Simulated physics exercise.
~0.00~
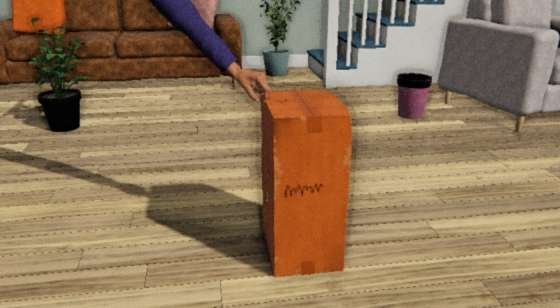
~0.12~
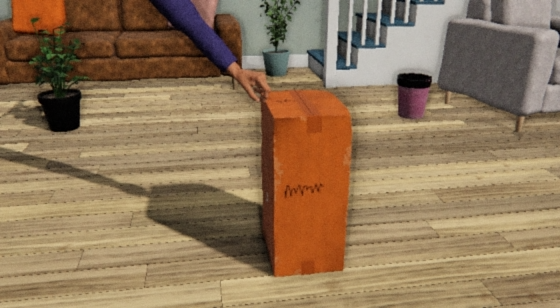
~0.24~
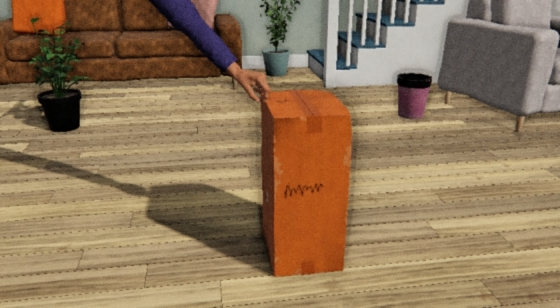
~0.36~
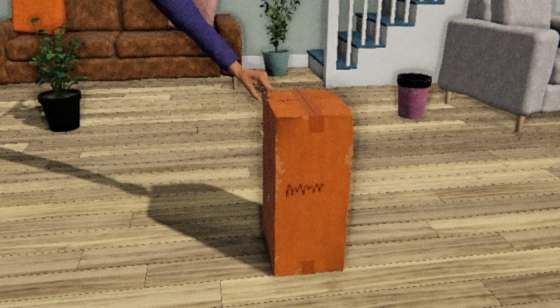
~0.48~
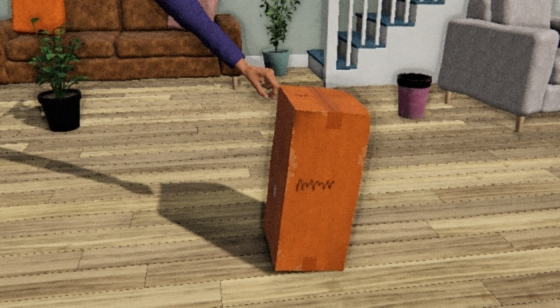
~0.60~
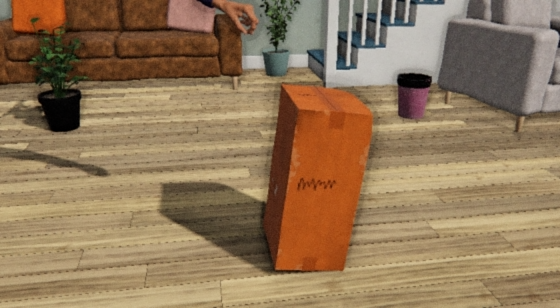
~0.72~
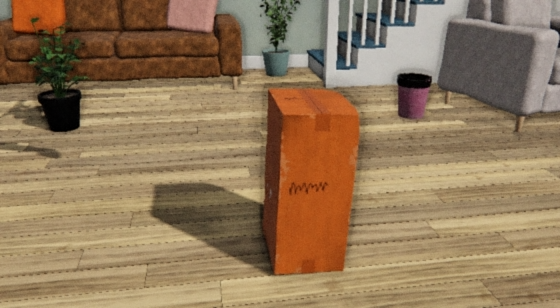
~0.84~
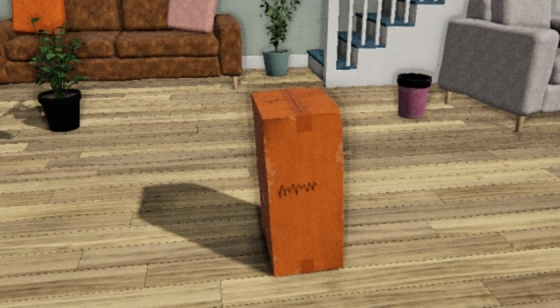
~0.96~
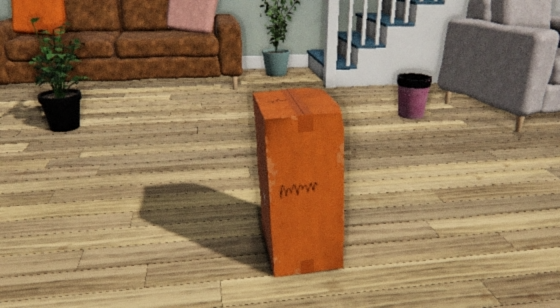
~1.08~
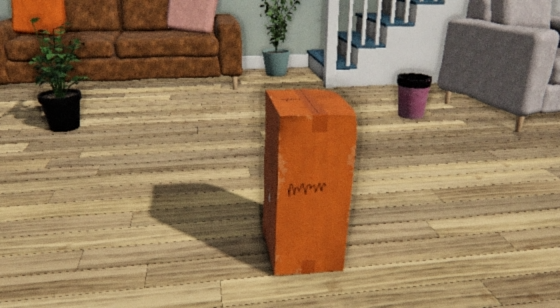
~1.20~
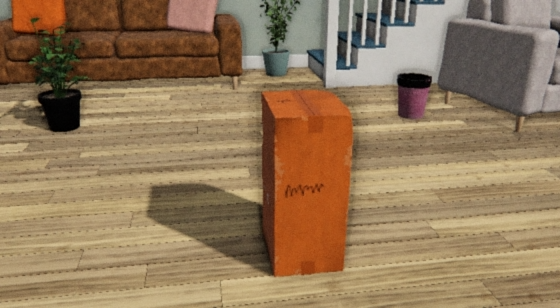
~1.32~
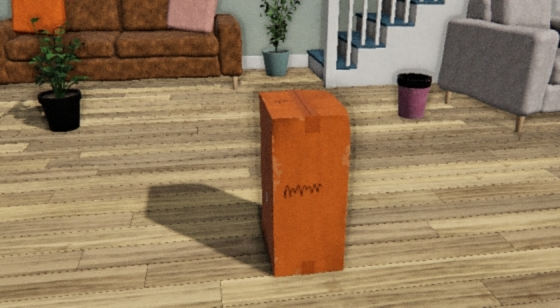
An orange box tips right under a hand, is released, and rocks back upright.
